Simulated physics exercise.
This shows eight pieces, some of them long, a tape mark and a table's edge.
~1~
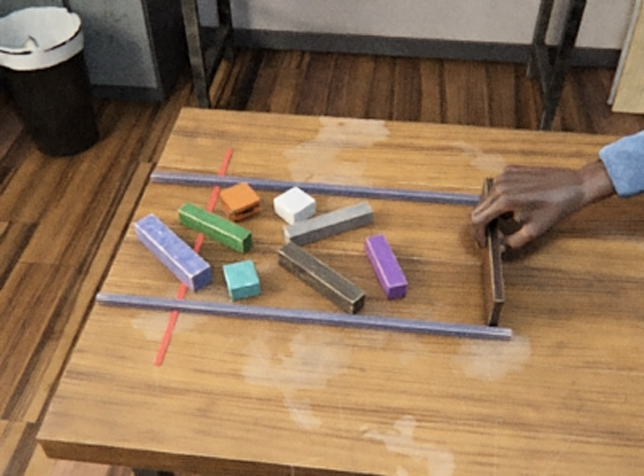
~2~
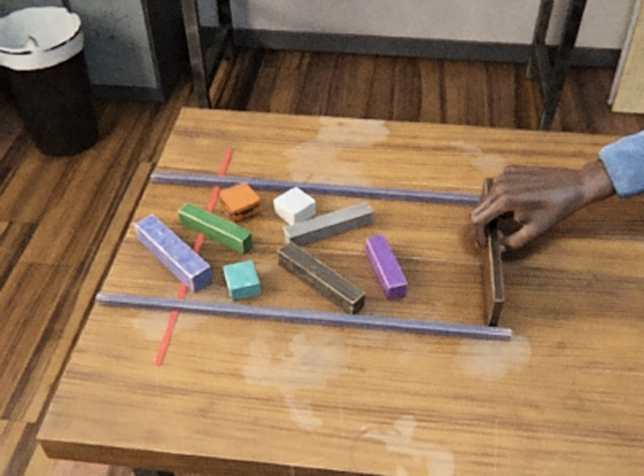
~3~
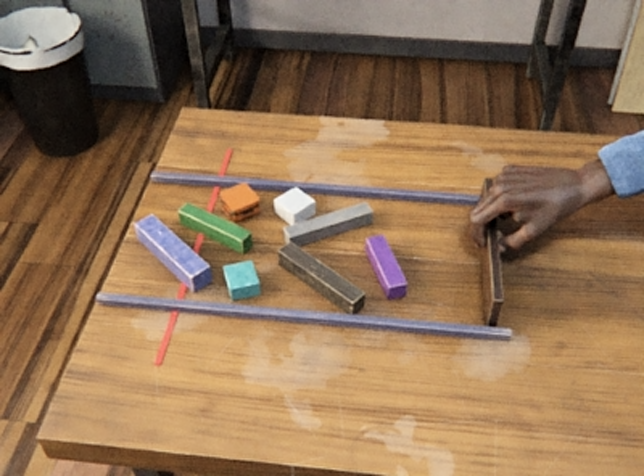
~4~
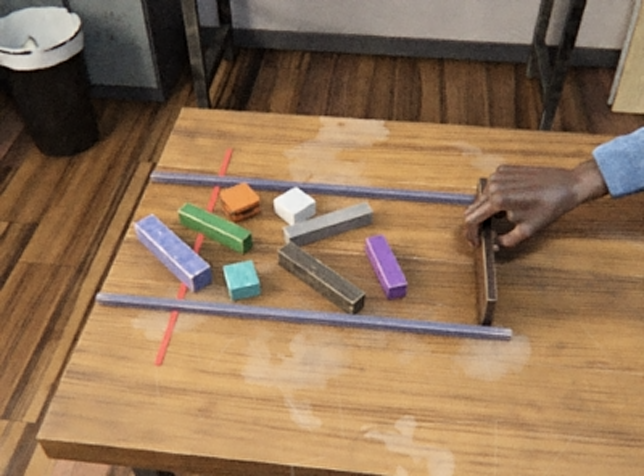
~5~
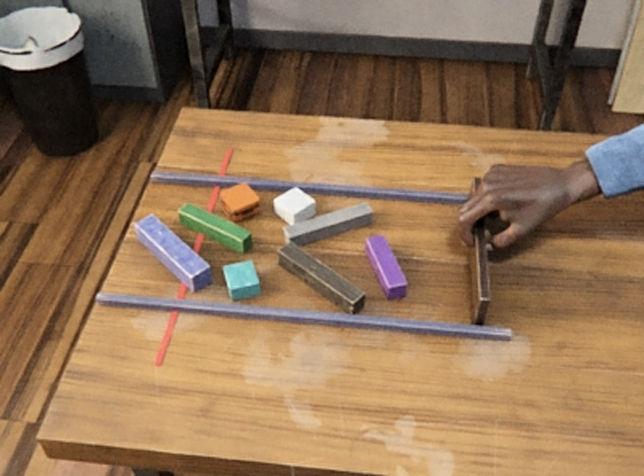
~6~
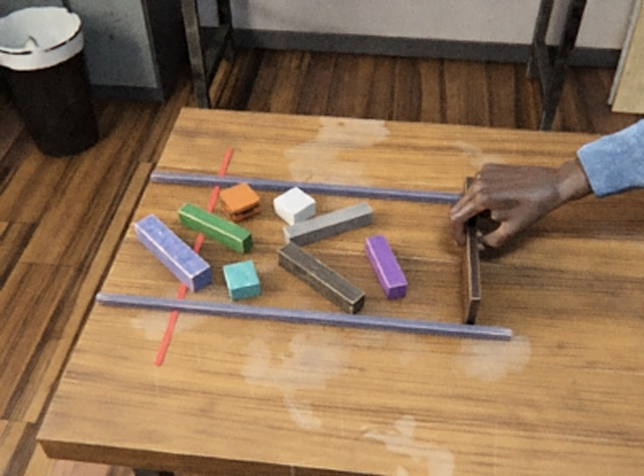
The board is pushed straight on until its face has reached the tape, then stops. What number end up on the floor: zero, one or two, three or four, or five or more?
The number that fall off is one or two.
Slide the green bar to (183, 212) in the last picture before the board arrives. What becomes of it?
The green bar drops off.
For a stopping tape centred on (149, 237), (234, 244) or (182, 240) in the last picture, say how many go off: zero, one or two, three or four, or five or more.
Taking them in turn, at least five; not one; one or two.
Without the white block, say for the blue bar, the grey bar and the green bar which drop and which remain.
The blue bar goes over; the grey bar is kept; the green bar drops off.
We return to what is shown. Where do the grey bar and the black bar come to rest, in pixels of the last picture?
About (161, 218), and the other about (154, 260).
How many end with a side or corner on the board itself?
4 of them.
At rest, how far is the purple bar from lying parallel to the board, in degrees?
About 0°.
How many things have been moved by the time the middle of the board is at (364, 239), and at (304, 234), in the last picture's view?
At the one place 3, at the other 6.
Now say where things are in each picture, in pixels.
The first frame shows blue bar (173, 252); green bar (215, 227); orange case (240, 204); board (490, 249); tape (199, 241).
The second frame shows green bar (215, 228); grey bar (329, 225).
The third frame shows orange case (240, 204); turquoise block (242, 280).
The fourth frame shows blue bar (173, 252); black bar (320, 278).
The fifth frame shows green bar (215, 228); white block (295, 207).
The sixth frame shows blue bar (173, 252); green bar (215, 228); orange case (240, 204); board (470, 247); tape (199, 241).
Early on, none off yet; blue bar at rest near (173, 252); green bar at rest near (215, 228); orange case at rest near (240, 204).
Finally, the number that fall off is one or two; lost, green bar and blue bar.
